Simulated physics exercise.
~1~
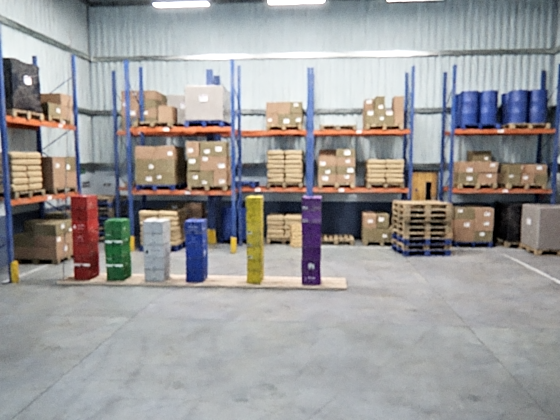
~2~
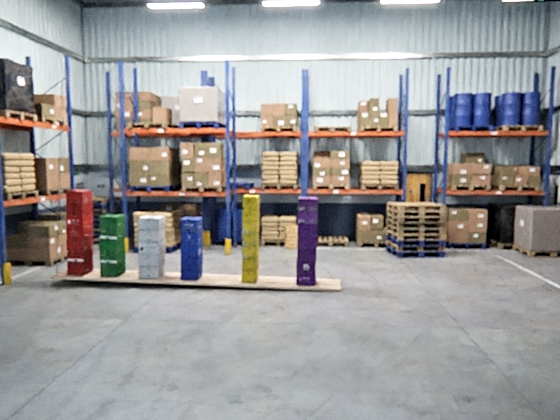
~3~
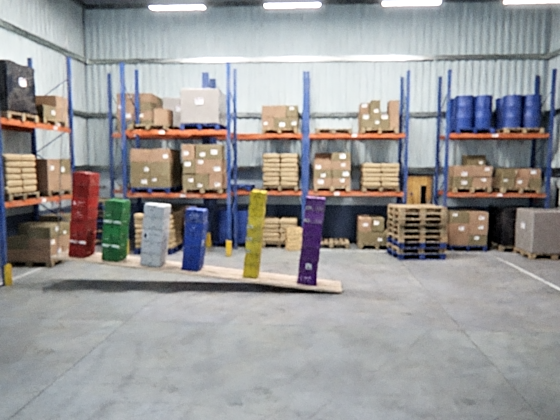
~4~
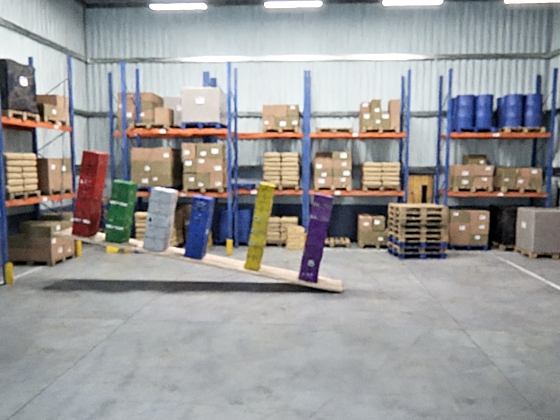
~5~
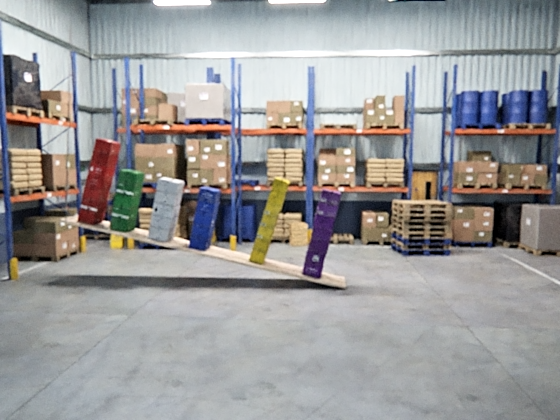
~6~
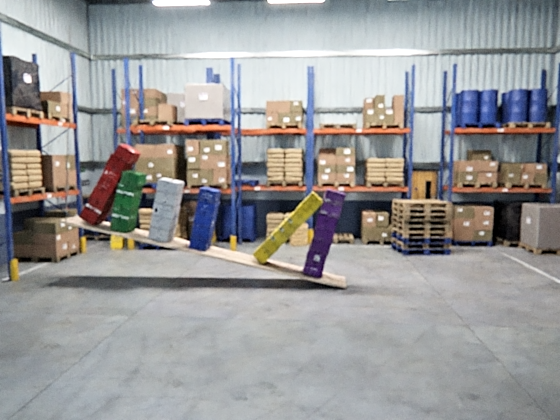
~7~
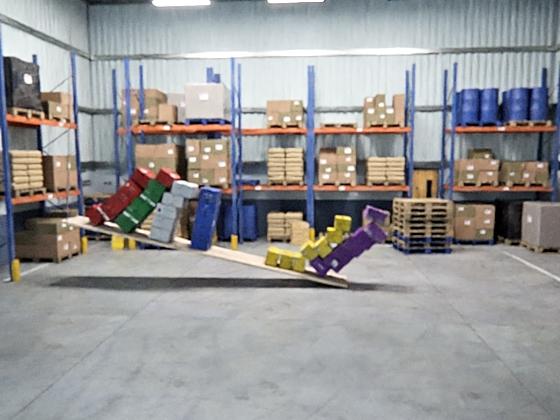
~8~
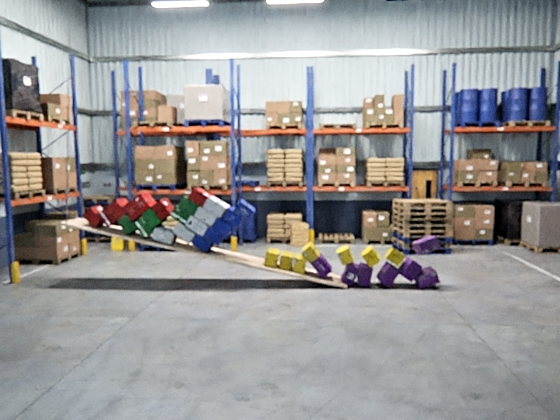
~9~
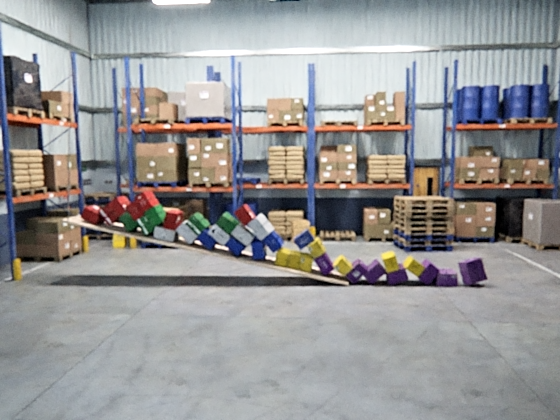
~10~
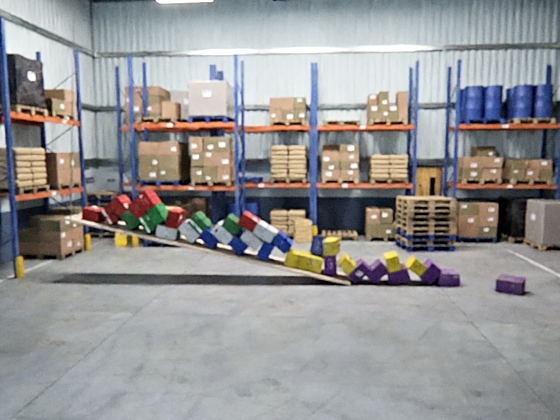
Warehouse with stacked colored blocks on a long board, its left end rising until the columns lean, topple rightward and lie heaped downslope.
